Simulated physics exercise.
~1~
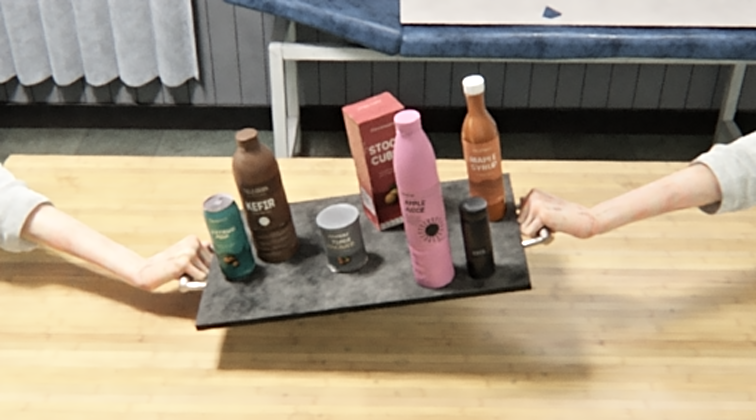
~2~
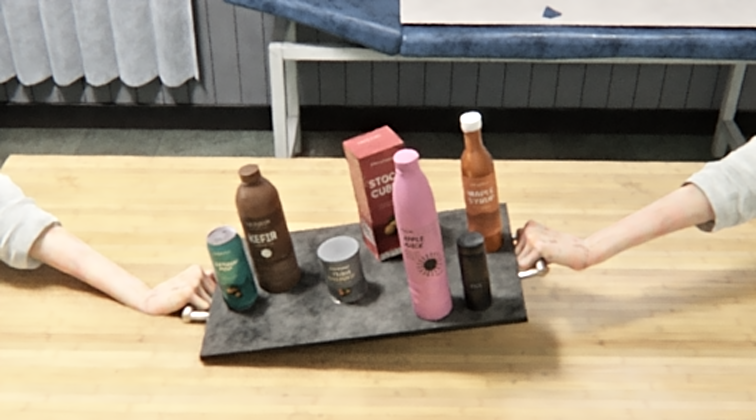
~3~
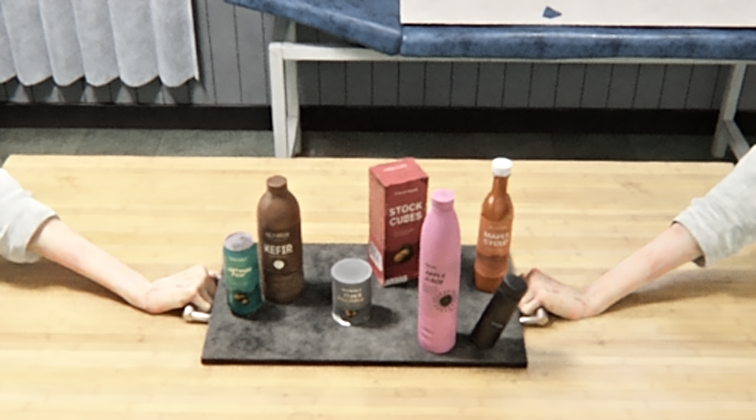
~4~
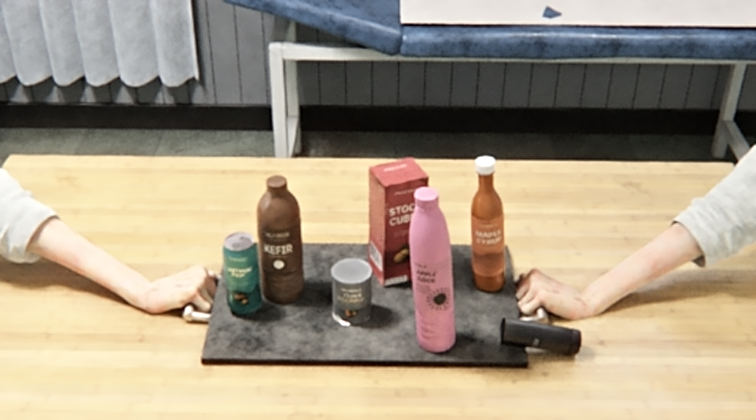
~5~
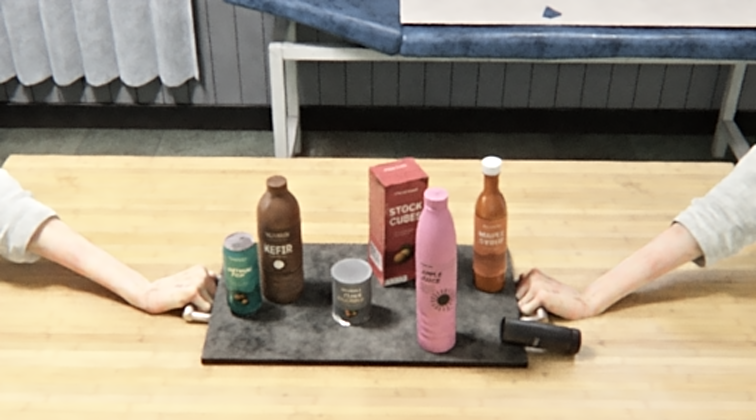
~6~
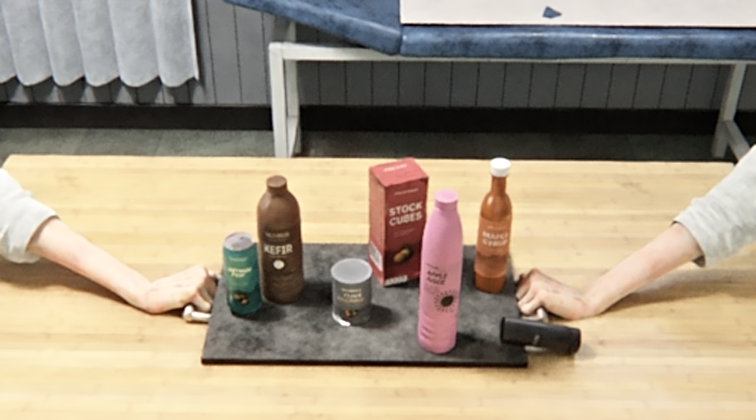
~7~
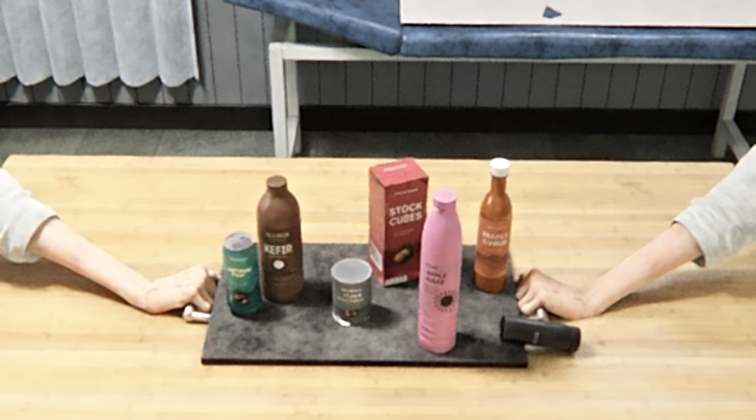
To begin with, two hands hold a dark, rimless tray at a slant above a wooden table, carrying seven items, among them a brown bottle, a turquoise can, a grey tin, a red carton and a small black shaker. The hands lower the tray until its left edge meets the table. Then the right side drops flat, and the black shaker tips over to the right while the pink and orange bottles rock. The shaker falls off the tray's right end and lies on its side. The two bottles settle, and the other six items remain standing on the tray.
